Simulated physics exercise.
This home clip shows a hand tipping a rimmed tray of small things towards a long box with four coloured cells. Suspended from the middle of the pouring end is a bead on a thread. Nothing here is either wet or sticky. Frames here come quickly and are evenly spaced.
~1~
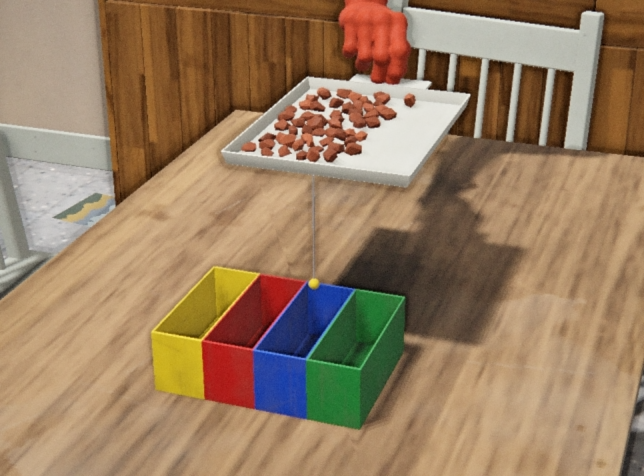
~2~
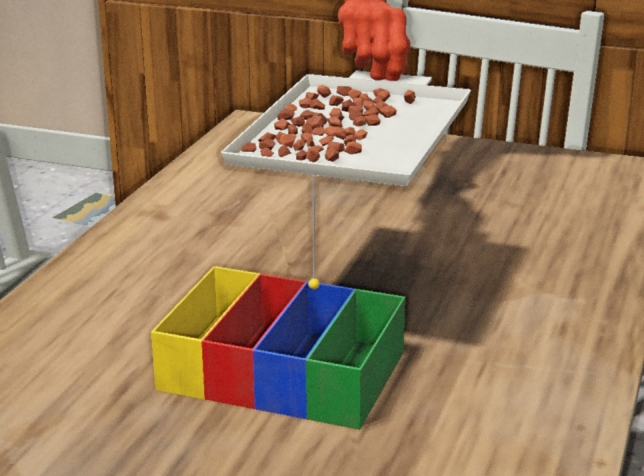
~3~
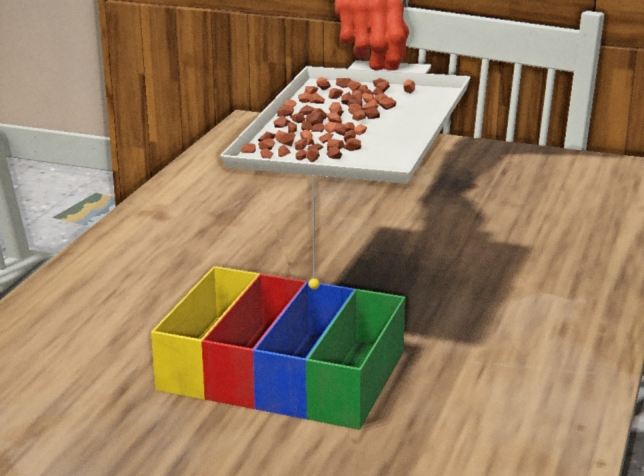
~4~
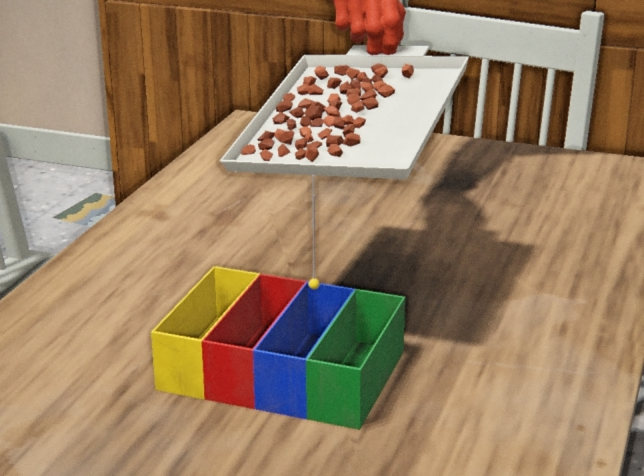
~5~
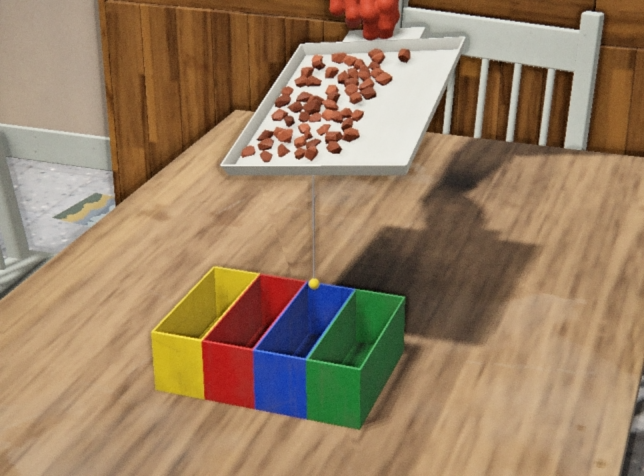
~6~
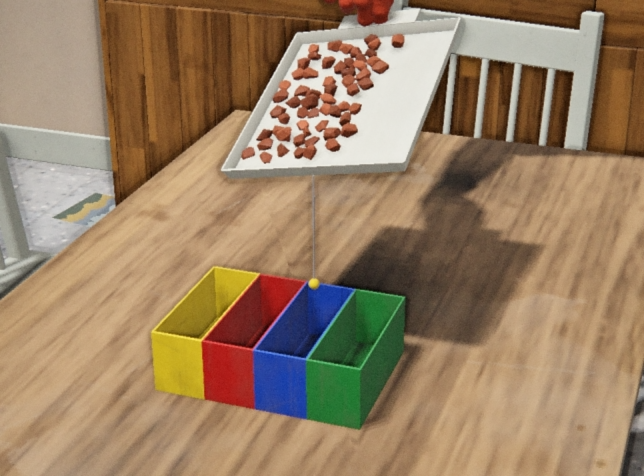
At a wooden table, a red hand steadily tilts a tray of reddish bits above coloured cells.
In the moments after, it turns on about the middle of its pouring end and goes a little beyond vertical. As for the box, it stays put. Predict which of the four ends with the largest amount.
The yellow one ends with the most.
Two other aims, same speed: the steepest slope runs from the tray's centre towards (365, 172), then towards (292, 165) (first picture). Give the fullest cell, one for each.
In order, it comes out as the green one and that yellow cell.
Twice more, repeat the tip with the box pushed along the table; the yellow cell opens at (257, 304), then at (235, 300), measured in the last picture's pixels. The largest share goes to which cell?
Taking the two placings in order, you'd get the yellow cell and then the cell in yellow.
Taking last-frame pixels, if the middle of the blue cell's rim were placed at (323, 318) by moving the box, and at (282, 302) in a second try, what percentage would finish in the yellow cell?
Around 60 % followed by around 30 %.
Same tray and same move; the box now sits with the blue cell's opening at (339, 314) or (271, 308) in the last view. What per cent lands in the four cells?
60 and 100 in a hundred, in turn.
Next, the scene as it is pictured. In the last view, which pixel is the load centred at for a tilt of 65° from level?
Mark it at roughly (254, 148) in the final frame.
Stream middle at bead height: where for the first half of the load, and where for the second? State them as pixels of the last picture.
(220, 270), then (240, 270).
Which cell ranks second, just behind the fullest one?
The cell in red.
Shortly afterwards, tray tipped steeply; all but a few on the tray; a little falling or outside the box.
Next, tray tipped past a quarter turn; only a few on the tray; near half in the yellow cell; near a quarter in the red cell; only a few in the blue cell; near a quarter falling or outside the box.
Some moments later, tray tipped past a quarter turn; near half in the yellow cell; near a third in the red cell; only a few in the blue cell; a little falling or outside the box.
In the end, tray tipped past a quarter turn; near half in the yellow cell; near a third in the red cell; only a few in the blue cell; none at all in the green cell; a little outside the box.
